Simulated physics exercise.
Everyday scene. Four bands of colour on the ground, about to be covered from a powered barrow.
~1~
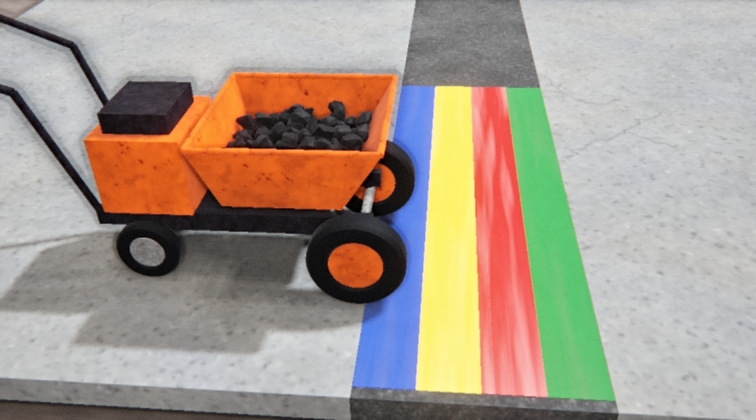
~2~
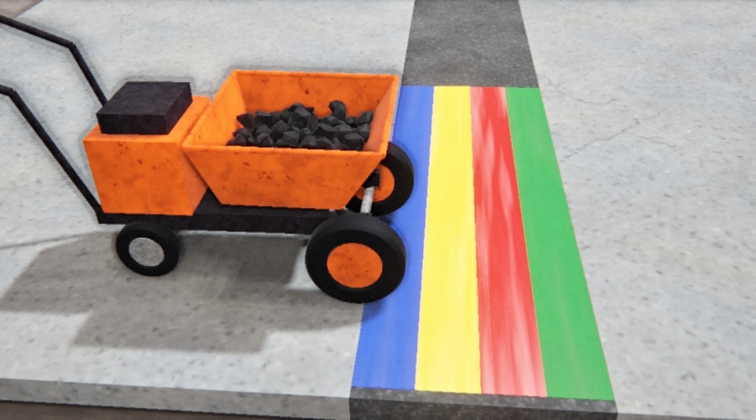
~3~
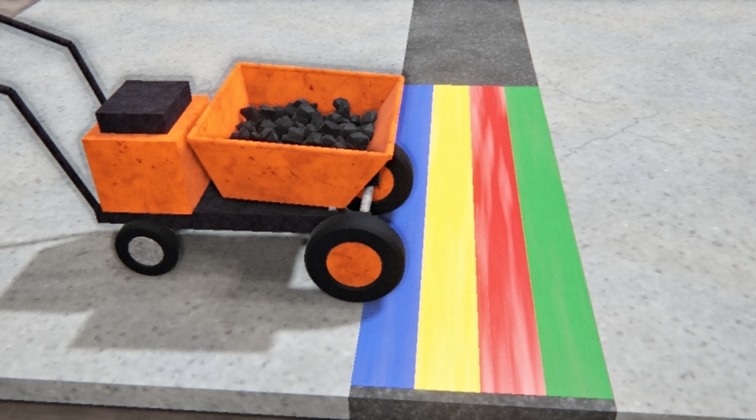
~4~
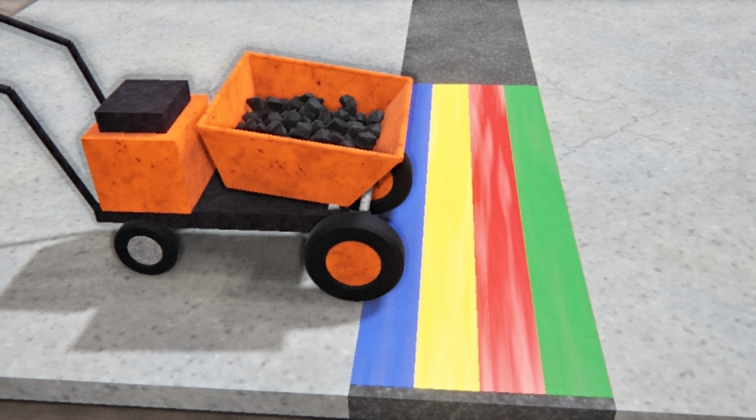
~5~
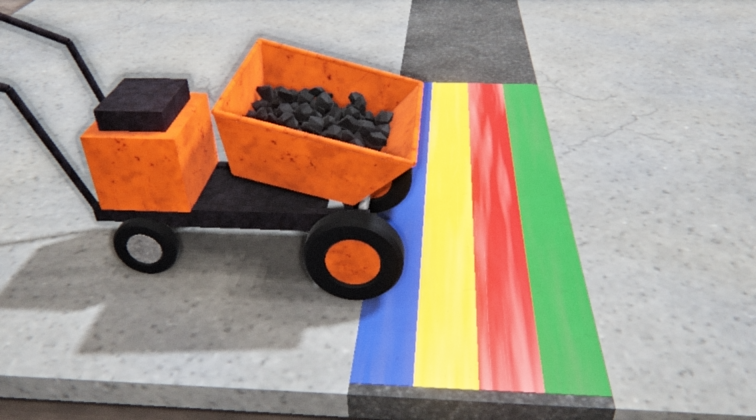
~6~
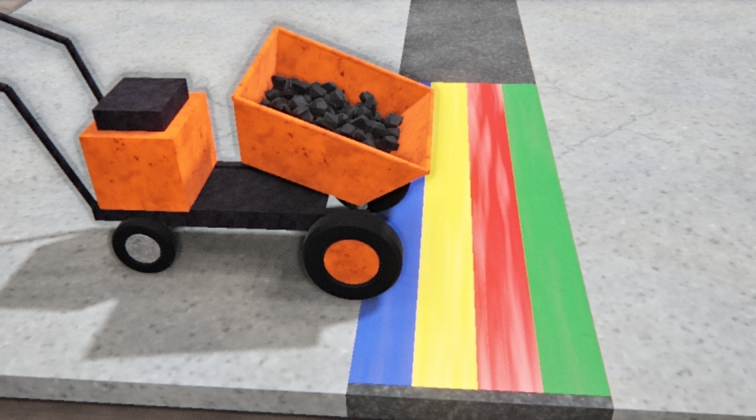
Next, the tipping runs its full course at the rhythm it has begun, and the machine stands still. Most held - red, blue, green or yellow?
Red holds the most.
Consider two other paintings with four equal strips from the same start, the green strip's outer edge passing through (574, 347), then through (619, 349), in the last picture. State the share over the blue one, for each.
The first one comes out at 0 percent, while the second comes out at 0 percent.
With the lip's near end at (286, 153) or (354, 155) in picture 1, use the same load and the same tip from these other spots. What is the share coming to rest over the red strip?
About 20 %, then 40 %.
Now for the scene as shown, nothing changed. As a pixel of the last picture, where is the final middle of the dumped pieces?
Last view, centre at rest - approx. (523, 254).
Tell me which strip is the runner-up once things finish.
Second: That green strip.
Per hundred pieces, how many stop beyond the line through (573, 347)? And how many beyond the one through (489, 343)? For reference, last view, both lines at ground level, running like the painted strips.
20 % and 80 %, in that order.
Shortly afterwards, skip tipped steeply; the whole lot in the skip.
Next, skip tipped right over; the bulk in the skip; near a quarter over the red strip; a little over the green strip; only a few off the paint.
Some moments later, skip tipped right over; near a quarter in the skip; only a few over the yellow strip; near half over the red strip; near a third over the green strip; a little off the paint.
In the end, skip tipped right over; a little in the skip; none at all over the blue strip; only a few over the yellow strip; near half over the red strip; near a third over the green strip; a little off the paint.
